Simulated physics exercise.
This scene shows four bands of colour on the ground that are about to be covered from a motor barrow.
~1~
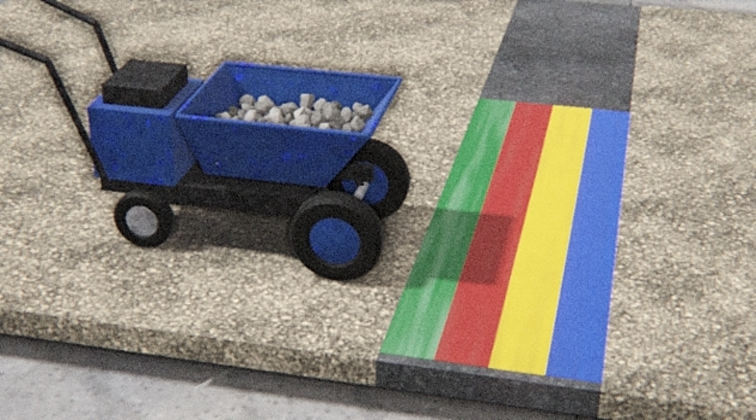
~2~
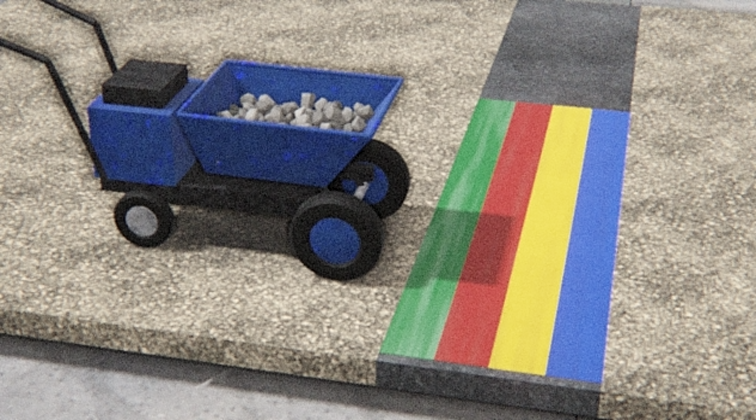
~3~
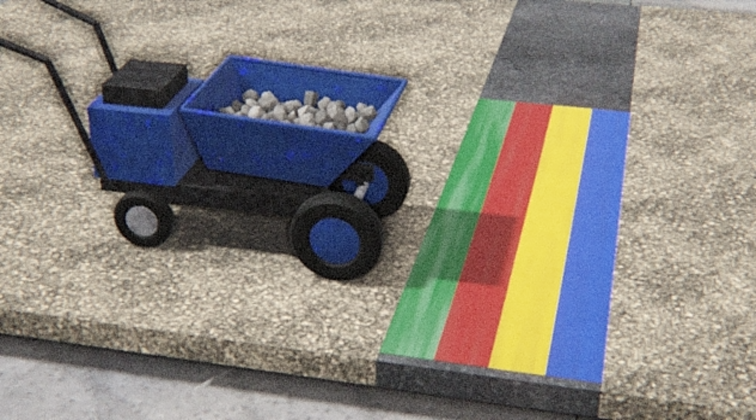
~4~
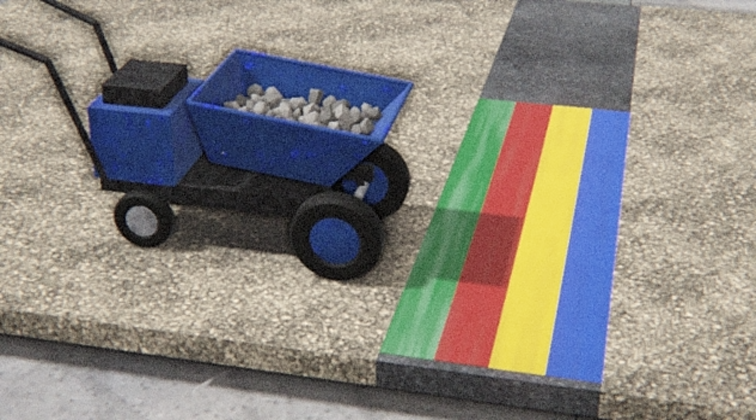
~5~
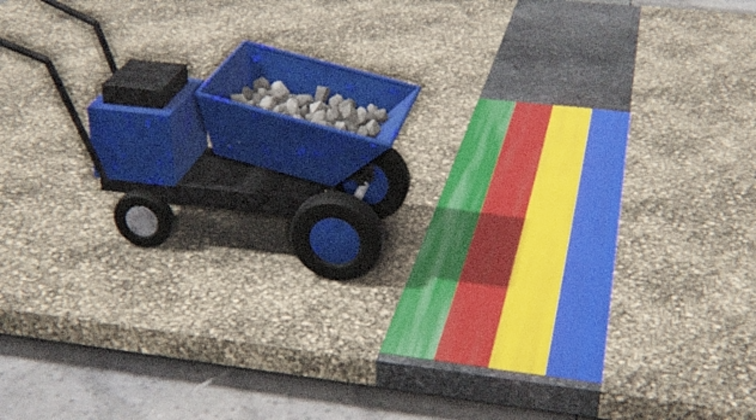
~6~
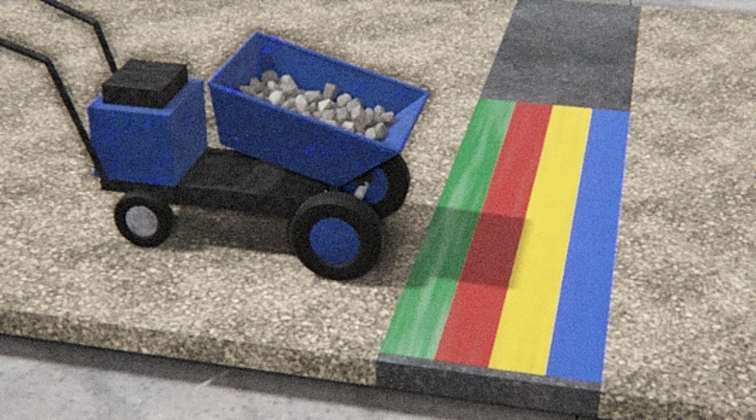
A blue skip loaded with broken stones tilts gradually to the right beside four coloured strips.
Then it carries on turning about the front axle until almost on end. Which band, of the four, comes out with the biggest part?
The red band comes out ahead.
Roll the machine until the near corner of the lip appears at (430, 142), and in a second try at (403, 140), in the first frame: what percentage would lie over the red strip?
About 0 %, then 20 %.
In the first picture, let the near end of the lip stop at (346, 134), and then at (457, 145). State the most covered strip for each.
First spot: The strip in red; second spot: Blue.
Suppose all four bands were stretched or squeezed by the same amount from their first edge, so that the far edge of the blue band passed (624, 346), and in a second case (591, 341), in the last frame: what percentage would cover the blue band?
10 and 10 in a hundred.
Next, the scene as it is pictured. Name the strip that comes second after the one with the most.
That would be yellow.
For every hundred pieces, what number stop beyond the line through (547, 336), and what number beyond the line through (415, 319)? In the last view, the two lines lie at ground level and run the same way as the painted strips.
I'd put it near 10 in a hundred, then near 80 in a hundred.
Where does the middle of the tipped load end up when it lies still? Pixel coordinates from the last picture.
Roughly at (510, 259), give or take.
Soon after the last picture, skip tipped steeply; all in the skip.
A little later, skip tipped right over; most in the skip; a small part over the red strip; a stray few over the yellow strip.
Later still, skip tipped right over; about a quarter in the skip; a stray few over the green strip; about half over the red strip; about a quarter over the yellow strip; a small part over the blue strip; a stray few off the paint.
At rest, skip tipped right over; about a quarter in the skip; a stray few over the green strip; about half over the red strip; about a quarter over the yellow strip; a small part over the blue strip; a stray few off the paint.
